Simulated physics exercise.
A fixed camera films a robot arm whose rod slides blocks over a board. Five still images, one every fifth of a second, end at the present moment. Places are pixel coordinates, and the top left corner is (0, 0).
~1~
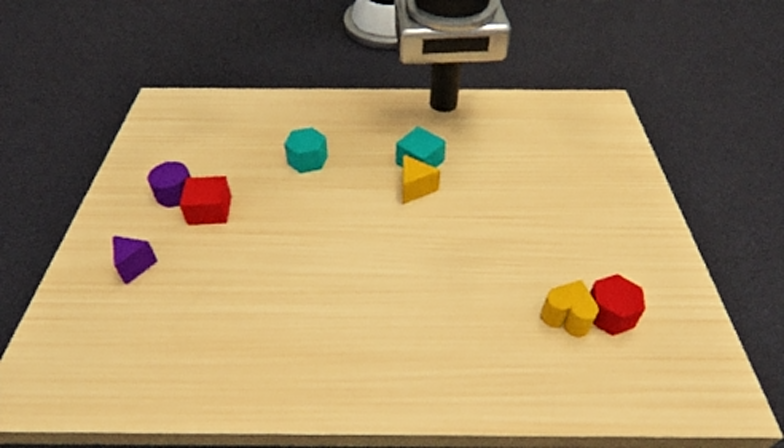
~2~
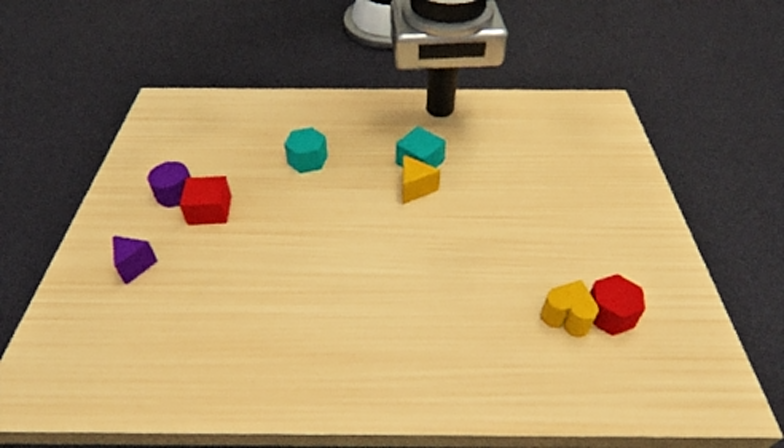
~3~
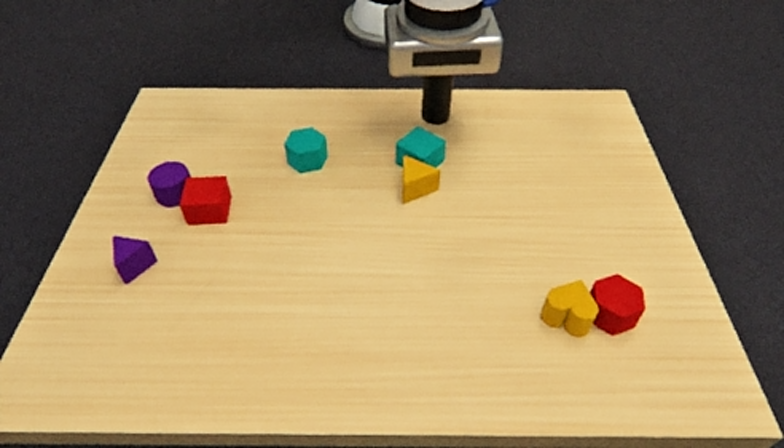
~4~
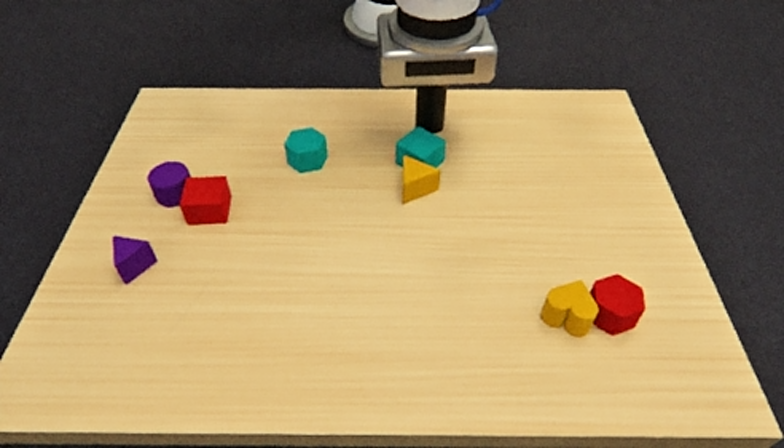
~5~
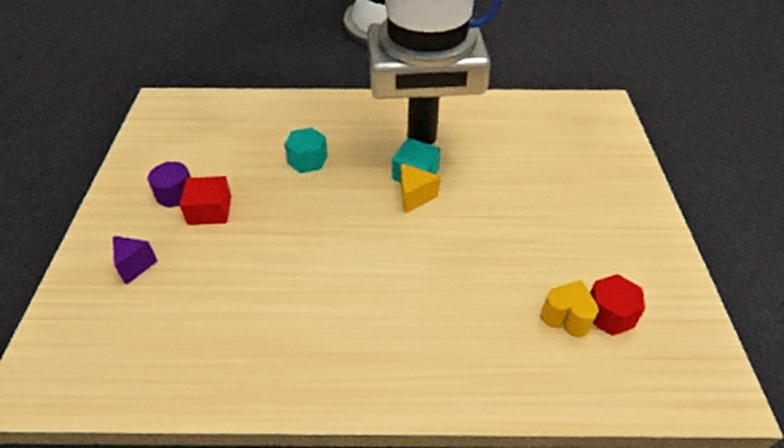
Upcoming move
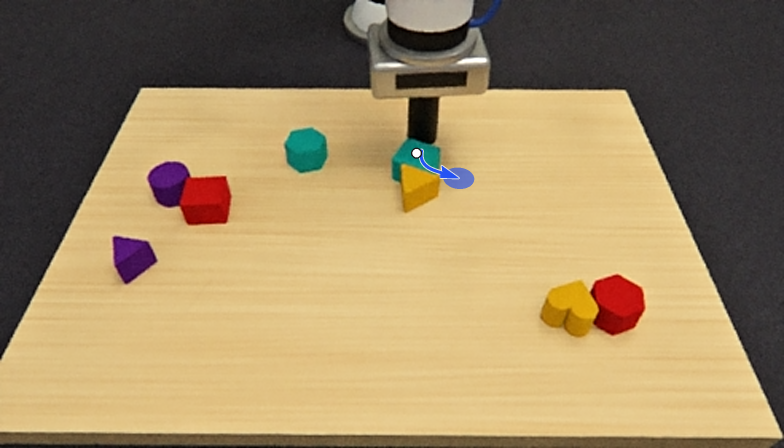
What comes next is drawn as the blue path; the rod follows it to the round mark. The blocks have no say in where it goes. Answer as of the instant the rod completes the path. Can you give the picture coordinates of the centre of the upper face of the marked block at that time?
So, by the moment the path ends, you'll find the top centre of the marked block at (420, 171).
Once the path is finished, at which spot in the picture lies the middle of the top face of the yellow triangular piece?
The spot you're after is about (414, 196) in the image.
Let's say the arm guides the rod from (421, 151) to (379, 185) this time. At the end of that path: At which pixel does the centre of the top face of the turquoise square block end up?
Its top middle will sit at (392, 188).
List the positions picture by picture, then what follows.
Rod's lower end at (443, 104); yellow triangular piece at (416, 169); turquoise square block at (421, 142), in the first picture.
Rod at (440, 109); blocks still, in the second picture.
Rod at (435, 116); blocks still, in the third picture.
Rod at (430, 126); blocks still, in the fourth picture.
Rod at (422, 137); yellow triangular piece at (416, 177); turquoise square block at (417, 153), in the fifth picture.
Drawn move, from (421, 151) over (424, 164) and (440, 172) to (459, 178); the dot is on the turquoise square block.
What follows on the original path. Halfway along, rod at (432, 155); yellow triangular piece at (415, 196); turquoise square block at (420, 171).
At the end, rod at (460, 165); yellow triangular piece at (414, 196); turquoise square block at (420, 171).
